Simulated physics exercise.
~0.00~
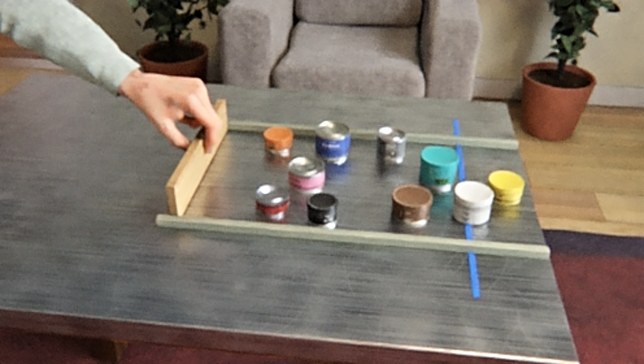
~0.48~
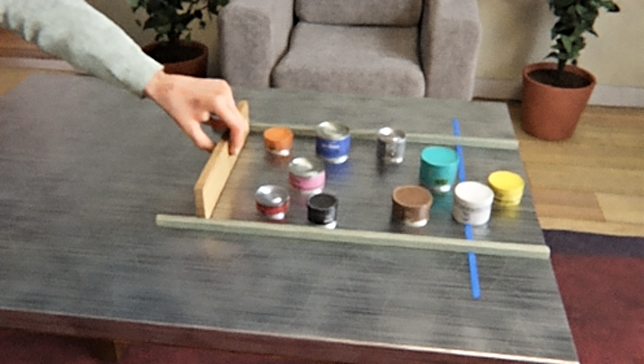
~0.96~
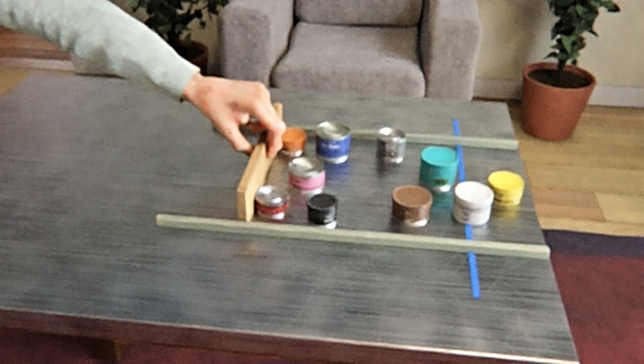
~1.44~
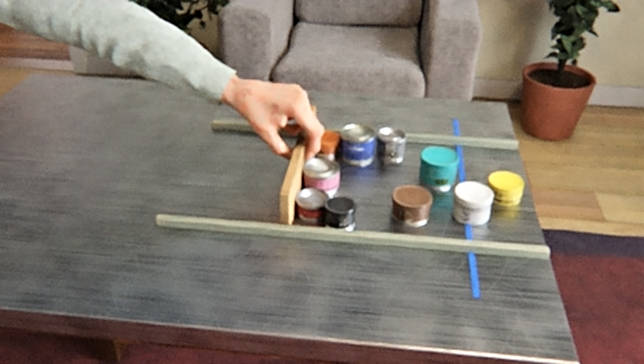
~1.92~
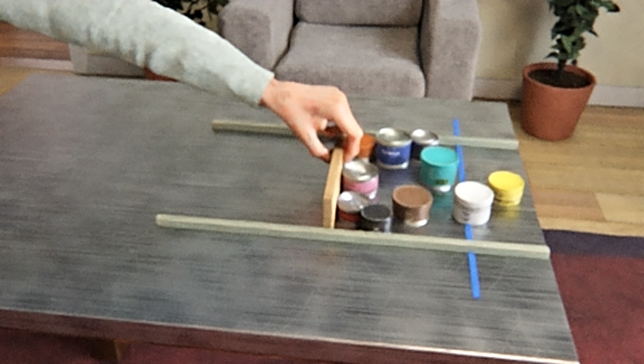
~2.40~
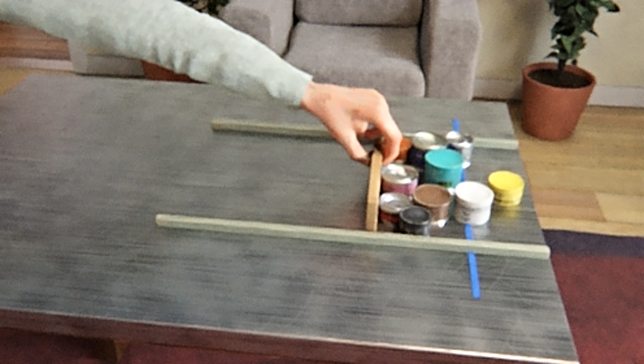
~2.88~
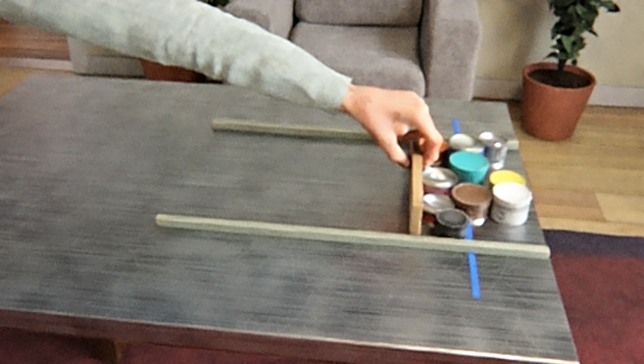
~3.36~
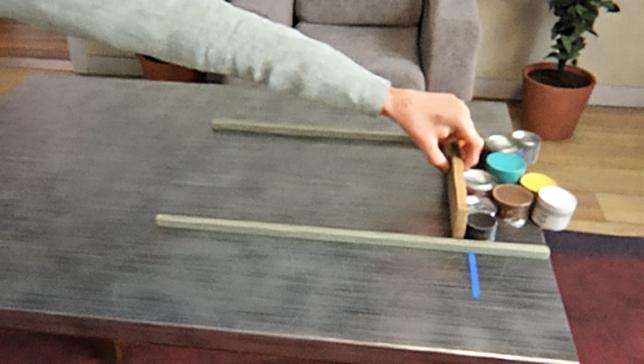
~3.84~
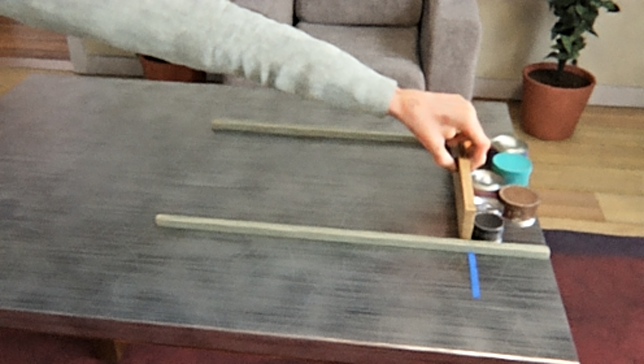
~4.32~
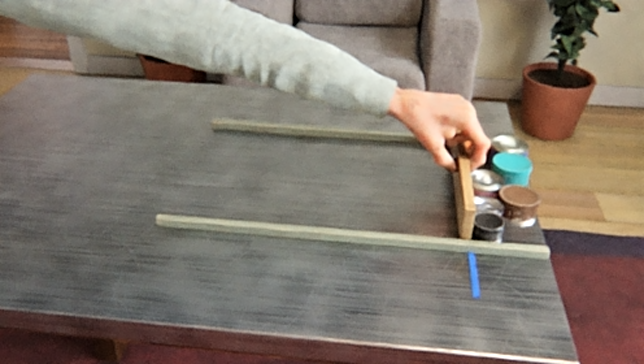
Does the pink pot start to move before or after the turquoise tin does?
The pink pot starts to move before the turquoise tin, which stays still until the board has pushed the bunched tins further right.
A hand slides a board right, pushing small tins until some drop off the table.
